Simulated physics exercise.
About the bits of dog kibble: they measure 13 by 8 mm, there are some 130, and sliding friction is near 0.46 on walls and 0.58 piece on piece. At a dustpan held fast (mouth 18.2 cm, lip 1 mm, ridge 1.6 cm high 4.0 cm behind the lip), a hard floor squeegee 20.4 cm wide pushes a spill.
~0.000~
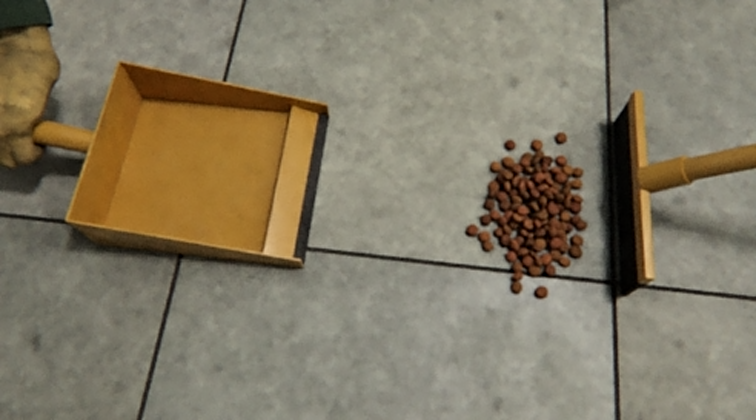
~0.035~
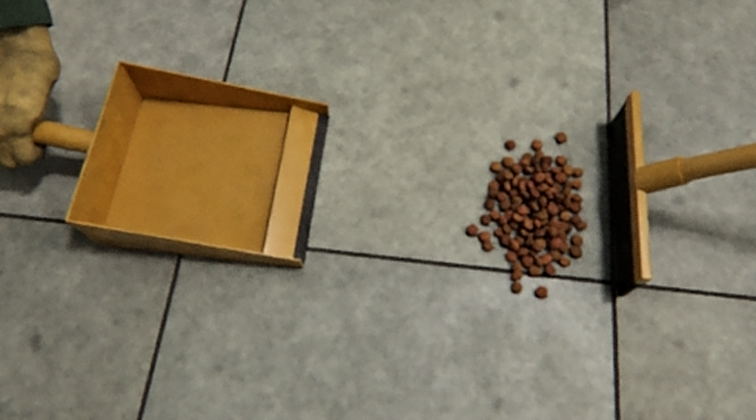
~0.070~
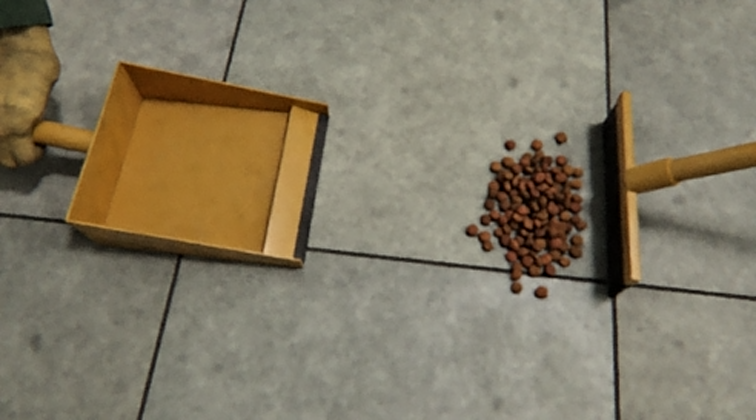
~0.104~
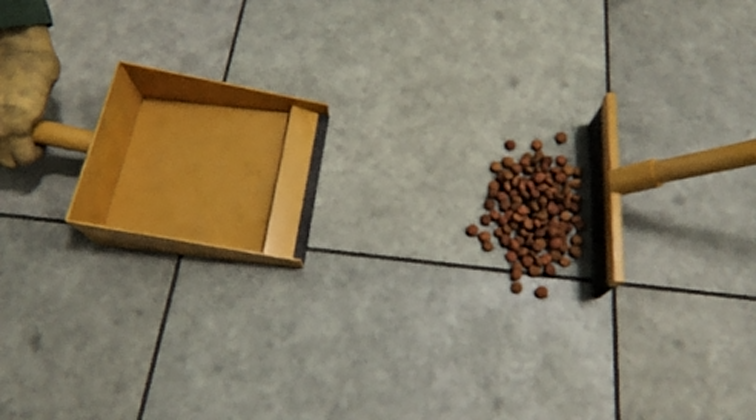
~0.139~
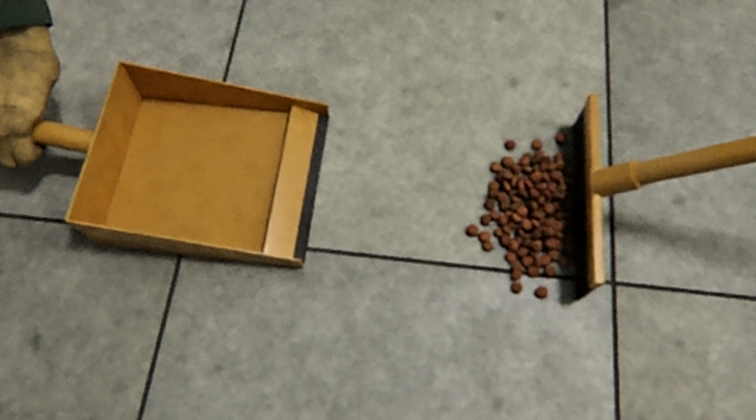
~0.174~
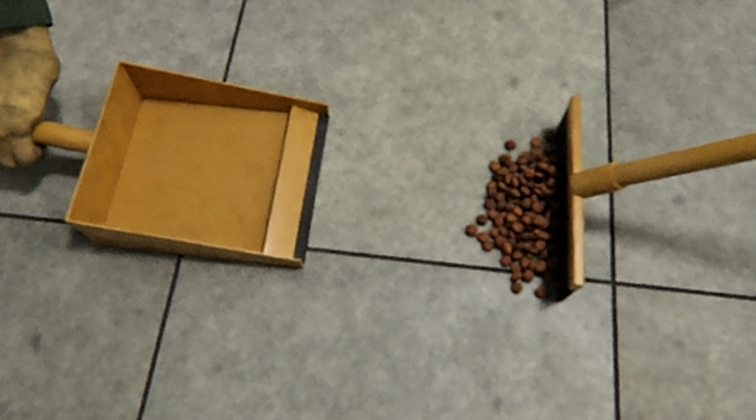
A wooden-handled squeegee slid left across gray floor tiles and pushed into a pile of reddish-brown kibble, bunching its near edge together, while a gloved hand held an empty tan dustpan still at left.
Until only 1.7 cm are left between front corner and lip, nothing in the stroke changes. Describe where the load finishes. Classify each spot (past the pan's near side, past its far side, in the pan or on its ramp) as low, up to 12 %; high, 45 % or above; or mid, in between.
Near side mid, far side low, pan mid.
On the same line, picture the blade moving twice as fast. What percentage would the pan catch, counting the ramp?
It would be around 50 per cent.
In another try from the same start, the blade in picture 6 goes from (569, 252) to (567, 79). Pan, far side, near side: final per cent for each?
Pan 30 % / far 20 % / near 0 %.
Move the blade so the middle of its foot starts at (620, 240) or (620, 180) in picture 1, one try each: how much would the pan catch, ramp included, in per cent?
Around 30 percent, then around 40 percent.
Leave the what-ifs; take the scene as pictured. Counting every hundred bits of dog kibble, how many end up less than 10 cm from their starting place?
I'd say about 0 per cent.
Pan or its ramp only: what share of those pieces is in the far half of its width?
Around 20 in a hundred.
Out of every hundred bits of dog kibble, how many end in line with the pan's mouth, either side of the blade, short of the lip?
About 40 %.
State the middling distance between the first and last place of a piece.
Roughly 24 centimetres.
Then, at 0.41 s, middle of the blade 14 cm from the lip; 0 % over the lip, far side 5 %, near side 10 %.
Then, at 0.57 s, middle of the blade 6 cm from the lip; 0 % over the lip, far side 5 %, near side 15 %.
After 0.85 s, middle of the blade 2 cm from the lip; 40 % over the lip, far side 5 %, near side 20 %.
By 1.3 s all is still; near side 20 %, far side 5 %, pan 40 %, in front of the lip or behind the blade 40 %.
